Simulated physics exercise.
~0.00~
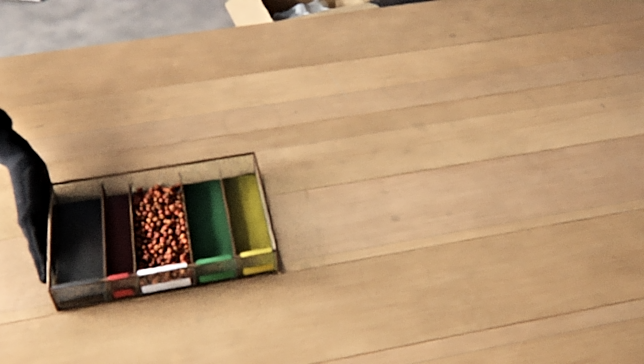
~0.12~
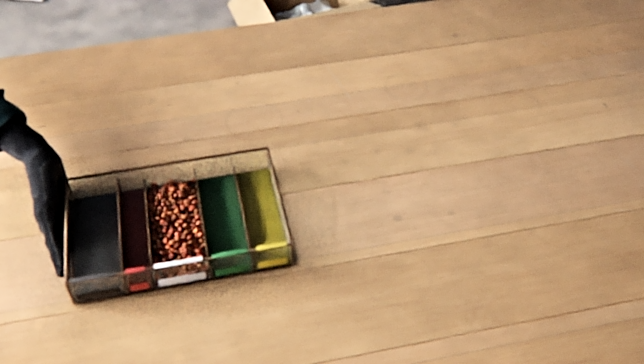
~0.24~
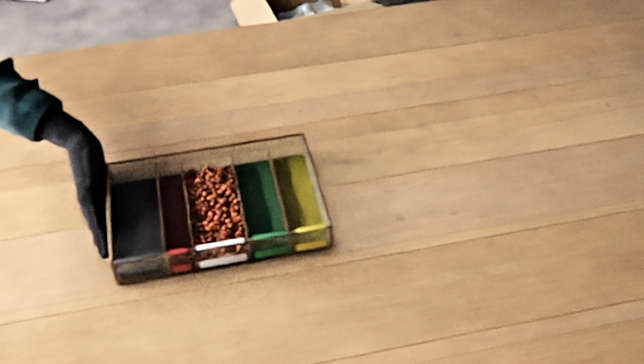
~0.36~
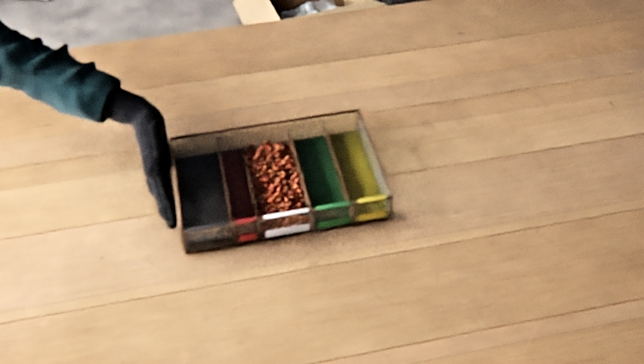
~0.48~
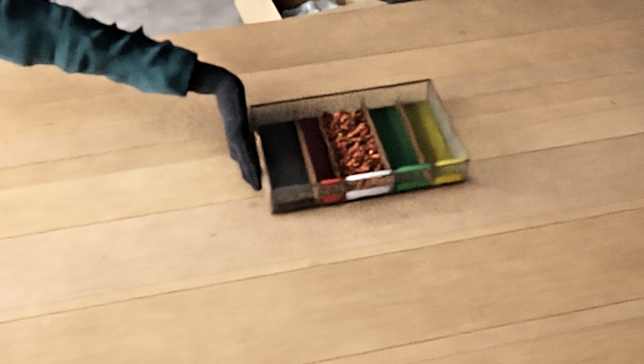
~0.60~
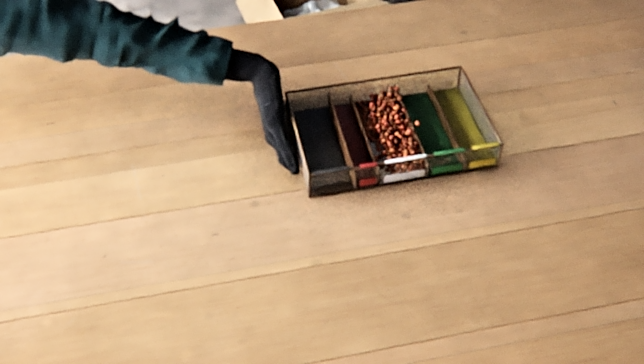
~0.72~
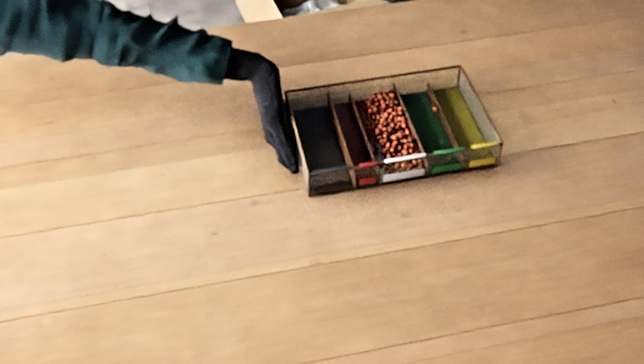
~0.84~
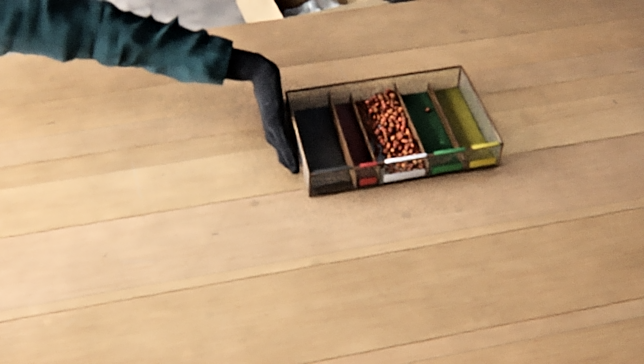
A divided tray with reddish-brown pellets in its white-labelled middle compartment slides right and slightly away across a wooden tabletop, pushed by a dark-gloved hand, then stops with nearly all the pellets still in place and the hand resting against its left side.
